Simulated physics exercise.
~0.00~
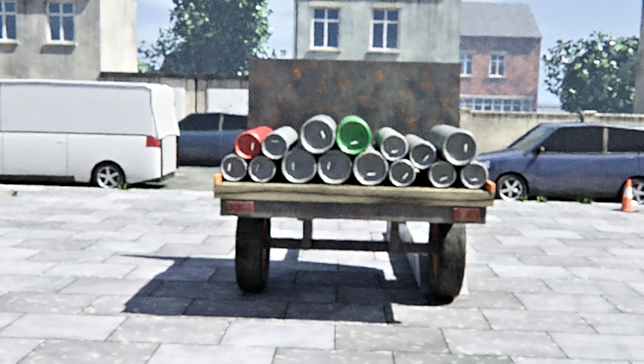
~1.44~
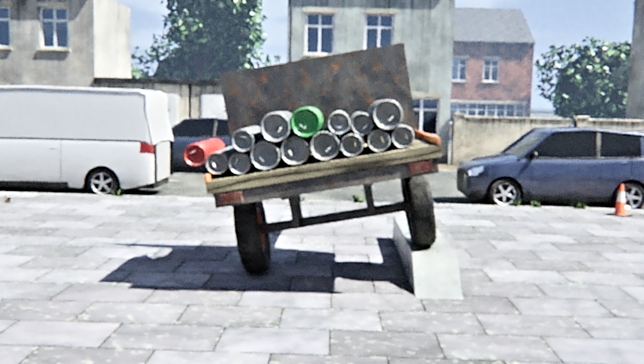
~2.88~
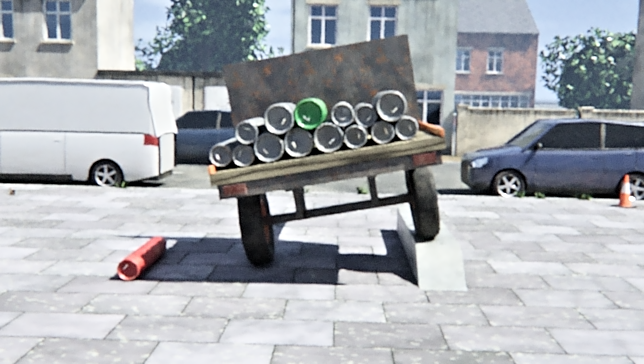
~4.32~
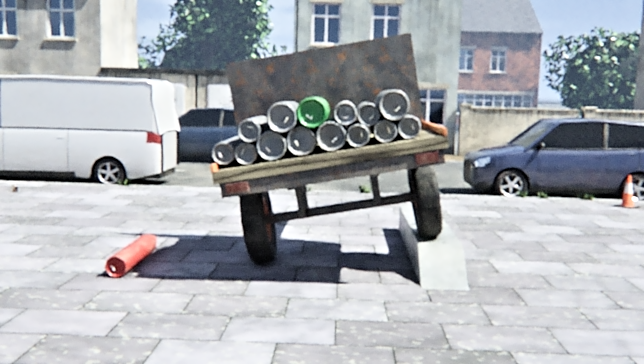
The clip opens on a flat trailer seen from behind in a paved area, loaded with unsecured gas cylinders stacked end-on in two rows, one red at the upper left and one green near the middle. The trailer's right wheel rides up onto a high kerb, tilting the deck down to the left. The red cylinder rolls left and drops off the low side, while the green one shifts slightly but stays on top. The red cylinder comes to lie on the paving to the left, and the trailer remains leaning with the others still aboard.
